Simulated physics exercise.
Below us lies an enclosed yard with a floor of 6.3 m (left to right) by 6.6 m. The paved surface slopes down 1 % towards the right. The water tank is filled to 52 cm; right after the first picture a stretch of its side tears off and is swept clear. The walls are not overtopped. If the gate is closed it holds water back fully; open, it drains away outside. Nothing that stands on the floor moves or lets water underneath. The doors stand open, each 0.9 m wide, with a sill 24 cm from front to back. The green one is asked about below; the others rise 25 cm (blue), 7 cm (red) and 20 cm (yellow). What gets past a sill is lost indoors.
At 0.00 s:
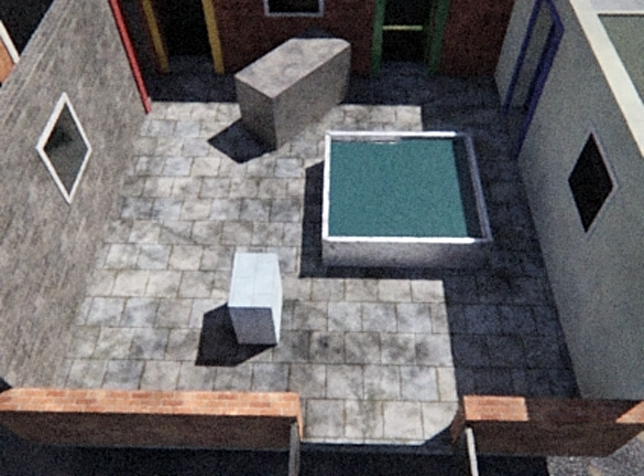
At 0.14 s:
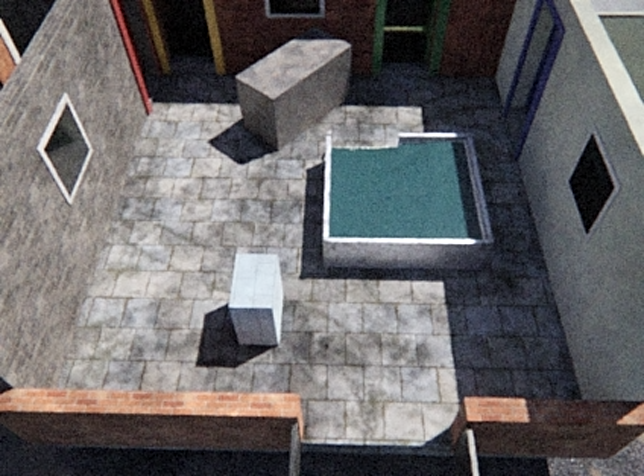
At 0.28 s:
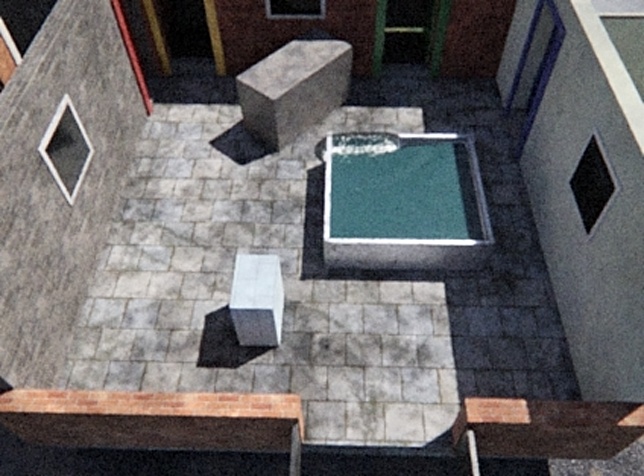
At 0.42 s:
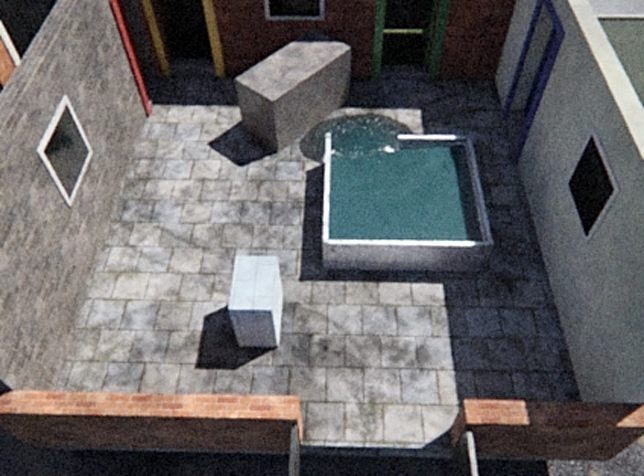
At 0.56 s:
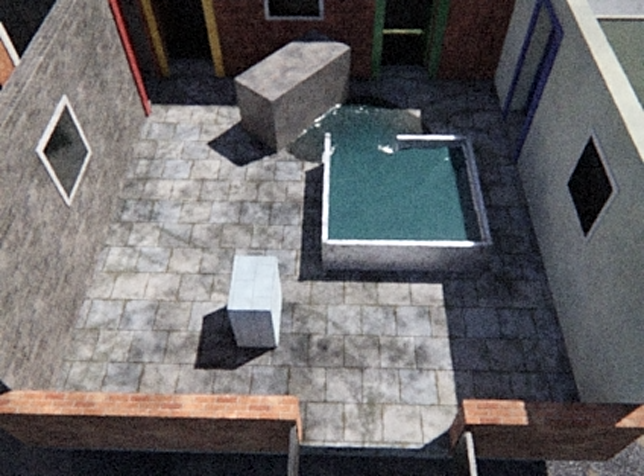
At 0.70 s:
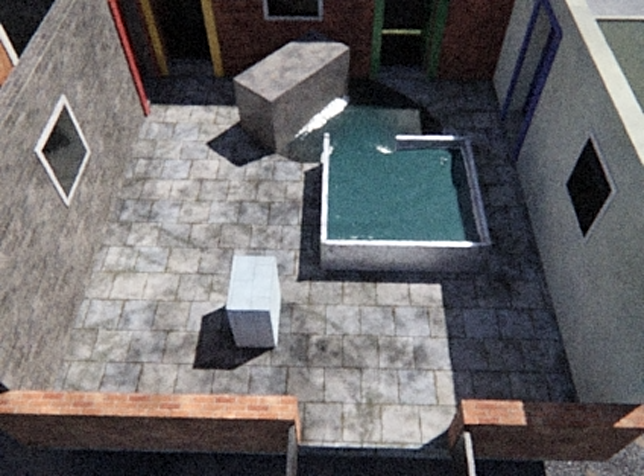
A walled paved yard with a water tank, its far side opening and water pouring out, spreading across paving beside a grey block.
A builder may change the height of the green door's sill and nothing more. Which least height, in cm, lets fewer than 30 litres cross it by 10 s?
Close to 23 cm is just enough.
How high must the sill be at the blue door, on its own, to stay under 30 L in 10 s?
Roughly 7.0 cm at blue.
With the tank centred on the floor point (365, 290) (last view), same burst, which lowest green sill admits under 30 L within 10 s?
About 17 cm.
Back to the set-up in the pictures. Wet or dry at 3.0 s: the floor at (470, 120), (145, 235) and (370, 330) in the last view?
In that order: Flooded, dry, dry.
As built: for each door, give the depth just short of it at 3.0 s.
Depths in cm: Blue 9, red 0, yellow 1, green 24.
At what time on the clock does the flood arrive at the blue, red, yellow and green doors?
Blue 2.6 s, red 3.6 s, yellow 2.8 s, green 0.9 s.
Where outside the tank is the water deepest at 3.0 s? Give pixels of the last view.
Near (485, 83).
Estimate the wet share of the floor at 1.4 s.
About 15 per cent.
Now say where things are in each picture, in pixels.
The first picture shows still water, 52 cm deep, in the water tank at (402, 186); the green door at (409, 26) is dry.
In the second picture, the gap is on the far side, the front 0.3 m out at a hidden place; the back of the water tank holds 52 cm.
In the third picture, the gap is on the far side, the front 0.7 m out at a hidden place; the back of the water tank holds 52 cm.
In the fourth picture, water pours out on the far side and has run 1.2 m, to (352, 118); about 7 cm deep outside, 52 cm at the back.
In the fifth picture, the front is at (358, 99), 1.7 m from the gap on the far side; 2.6 m2 of floor is wet, 52 cm left at the back.
In the sixth picture, water pours out on the far side and has run 2.2 m, to (350, 83); about 5 cm deep outside, 50 cm at the back; the green door at (408, 30), 2.5 m from the gap, is still 0.5 m from the nearest water.
After 1.4 s water covers 15 % of the floor, deepest (36 cm) near (319, 132); 23 cm at the green door, 7 litres in over its 11 cm sill.
After 3.0 s water covers 30 % of the floor, deepest (35 cm) near (485, 83); 24 cm at the green door, 131 litres in over its 11 cm sill.
After 10.0 s water covers 85 % of the floor, deepest (13 cm) near (573, 431); 9 cm at the green door, 242 litres in over its 11 cm sill.
At the green door as built, the water arrived by 0.9 s and peaked near 27 cm at 2.0 s.
Run again over the same 10 s with other heights there, 75 litres in over 18.5 cm, 19 litres over 25 cm. The limit of 30 litres is kept from about 23 cm up.
